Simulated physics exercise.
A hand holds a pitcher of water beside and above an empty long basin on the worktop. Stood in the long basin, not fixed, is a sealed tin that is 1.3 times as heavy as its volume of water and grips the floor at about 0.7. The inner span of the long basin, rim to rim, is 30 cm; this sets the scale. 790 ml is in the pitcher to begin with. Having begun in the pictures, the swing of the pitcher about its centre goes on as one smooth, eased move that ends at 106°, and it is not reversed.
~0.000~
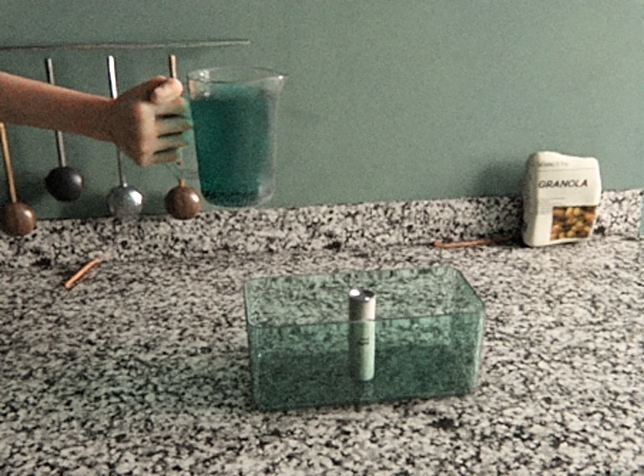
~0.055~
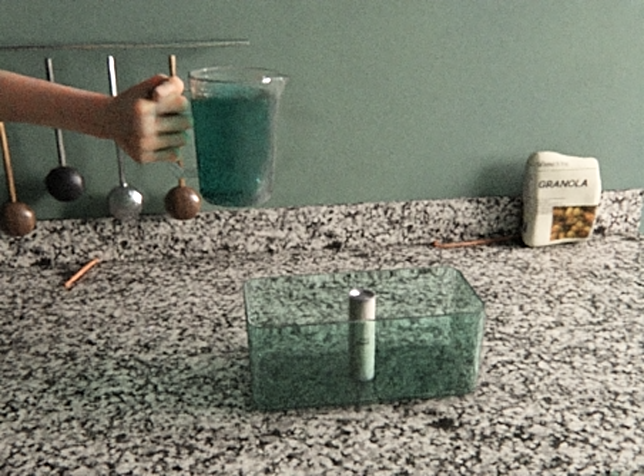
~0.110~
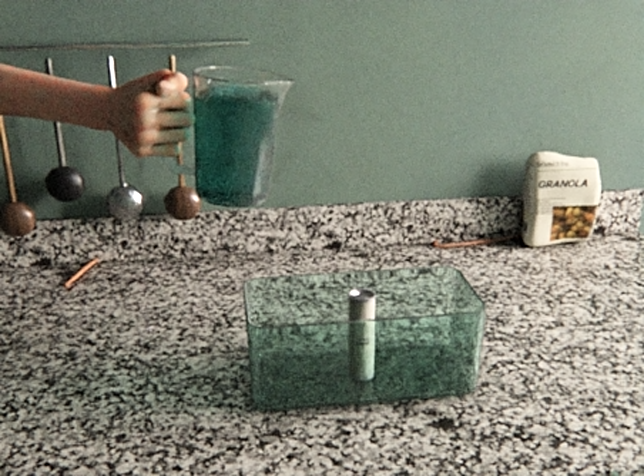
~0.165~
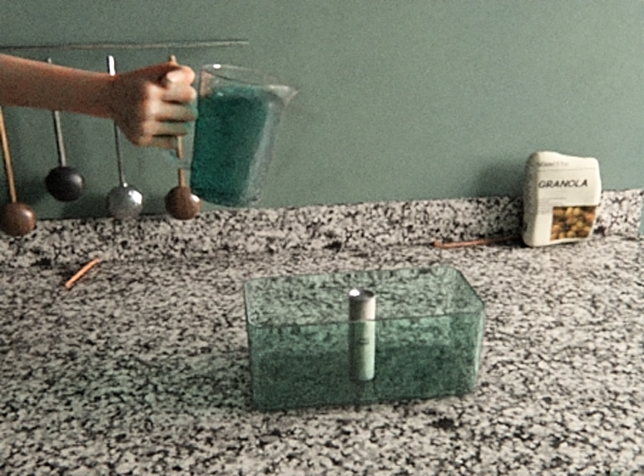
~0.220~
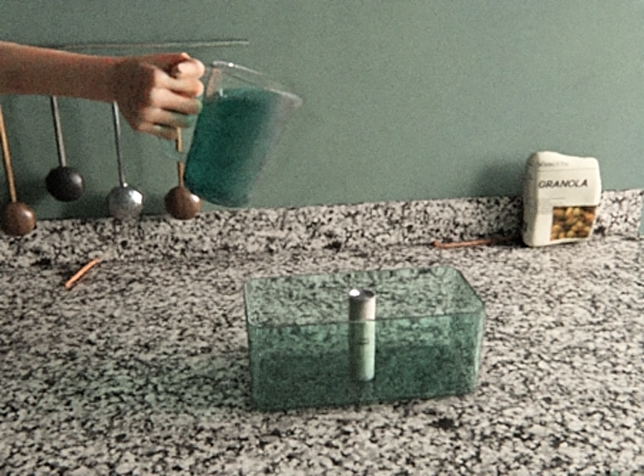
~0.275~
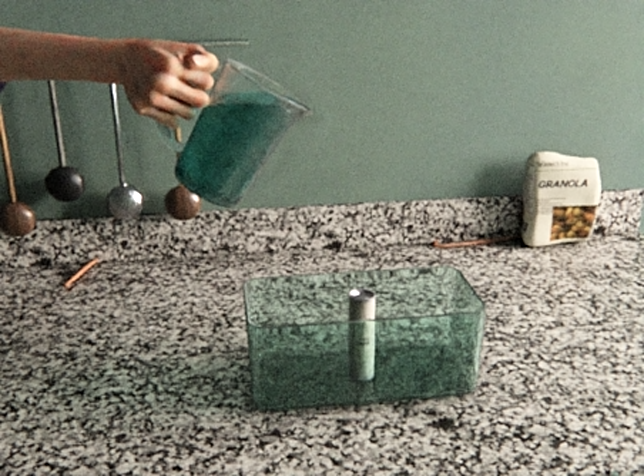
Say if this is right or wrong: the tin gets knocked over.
Wrong, it stays standing.
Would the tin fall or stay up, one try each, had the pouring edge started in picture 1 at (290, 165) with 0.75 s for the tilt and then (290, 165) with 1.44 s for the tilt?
Run one: It does not tip. Run two: It tumbles.
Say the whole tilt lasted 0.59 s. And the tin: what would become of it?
With that tilt, the tin stays on its base.
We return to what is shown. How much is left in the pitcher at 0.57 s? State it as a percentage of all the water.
68 %.
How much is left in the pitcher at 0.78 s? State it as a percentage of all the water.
I'd estimate some 22 per cent.
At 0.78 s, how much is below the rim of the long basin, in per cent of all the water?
Some 48 percent.
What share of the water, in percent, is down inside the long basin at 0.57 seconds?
Fraction in basin: Approx. 6%.
After 0.57 s the tilt is 91° and 67 per cent is still to pour; the tin stands where it began.
After 0.78 s the tilt is 106° and 22 per cent is still to pour; the tin stands where it began.
After 1.01 s the tilt is 106° and 3 per cent is still to pour; the tin stands where it began.
After 1.25 s the tilt is 106° and 0 per cent is still to pour; the tin stands where it began.
In the end the tin stands where it began.
